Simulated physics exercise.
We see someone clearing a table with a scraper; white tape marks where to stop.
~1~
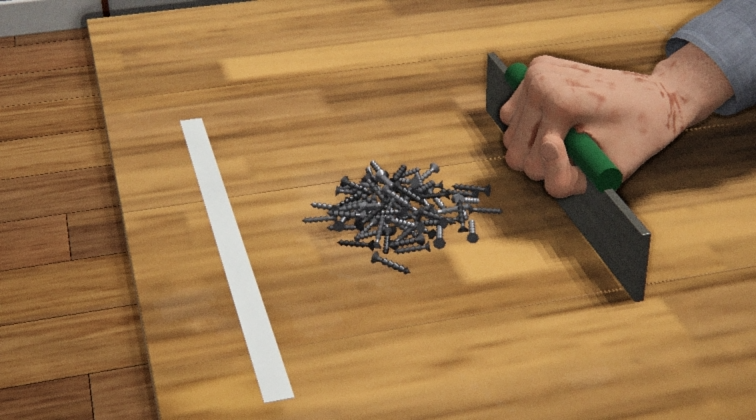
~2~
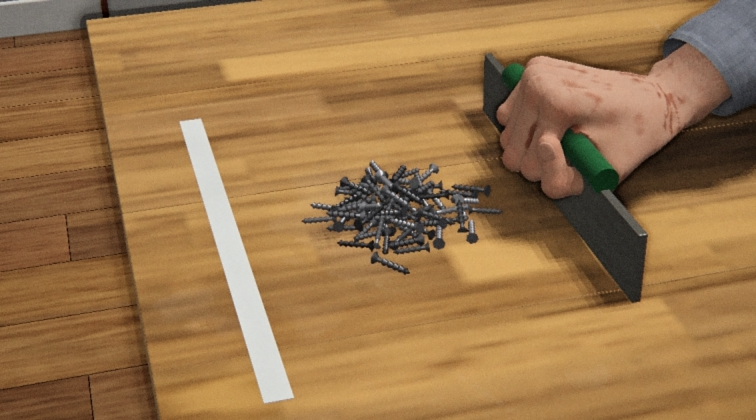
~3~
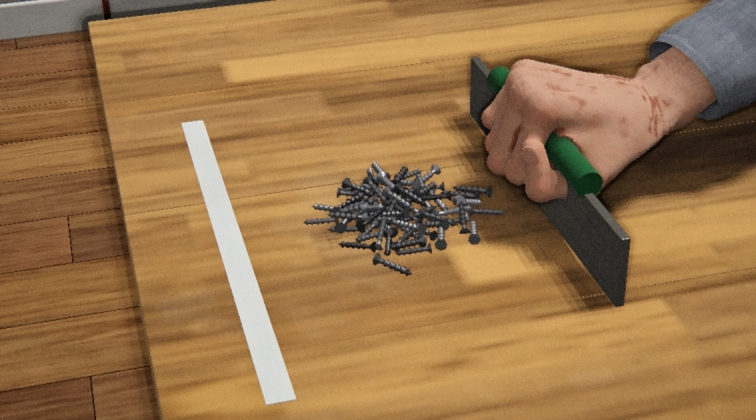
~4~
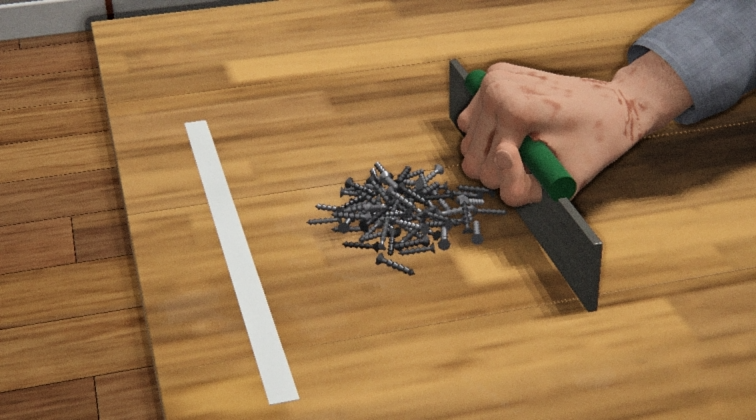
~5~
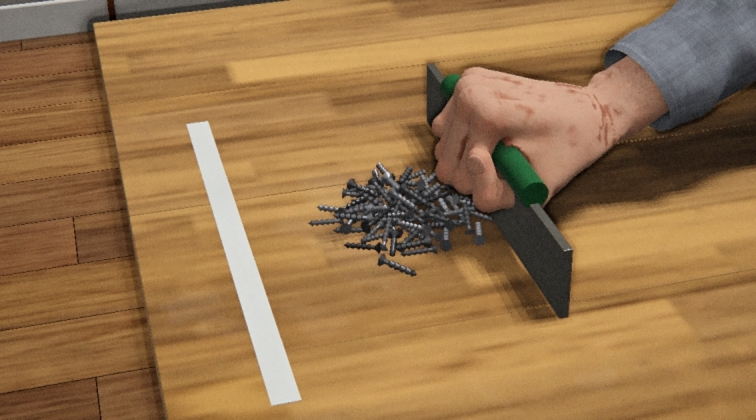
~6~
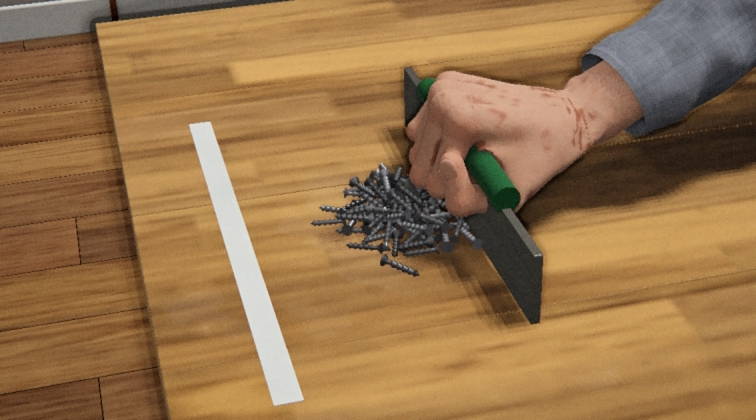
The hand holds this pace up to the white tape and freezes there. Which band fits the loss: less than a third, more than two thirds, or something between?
Over the edge goes less than a third of it.
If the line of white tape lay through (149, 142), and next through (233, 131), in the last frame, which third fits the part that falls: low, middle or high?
One: Beyond two thirds. Two: Below one third.
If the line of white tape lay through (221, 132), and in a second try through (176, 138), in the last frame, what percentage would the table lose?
About 10 and 50 per cent.
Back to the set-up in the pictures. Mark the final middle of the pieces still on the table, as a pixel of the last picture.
Around (185, 252).
Just after the last frame, scraper still moving, near (338, 167); heap all on the table, its front near (240, 257).
A moment on, scraper stopped at the white tape; heap about a tenth over the edge.
Further on, scraper stopped at the white tape; heap roughly a quarter over the edge.
When it is over, scraper stopped at the white tape; heap roughly a quarter over the edge.
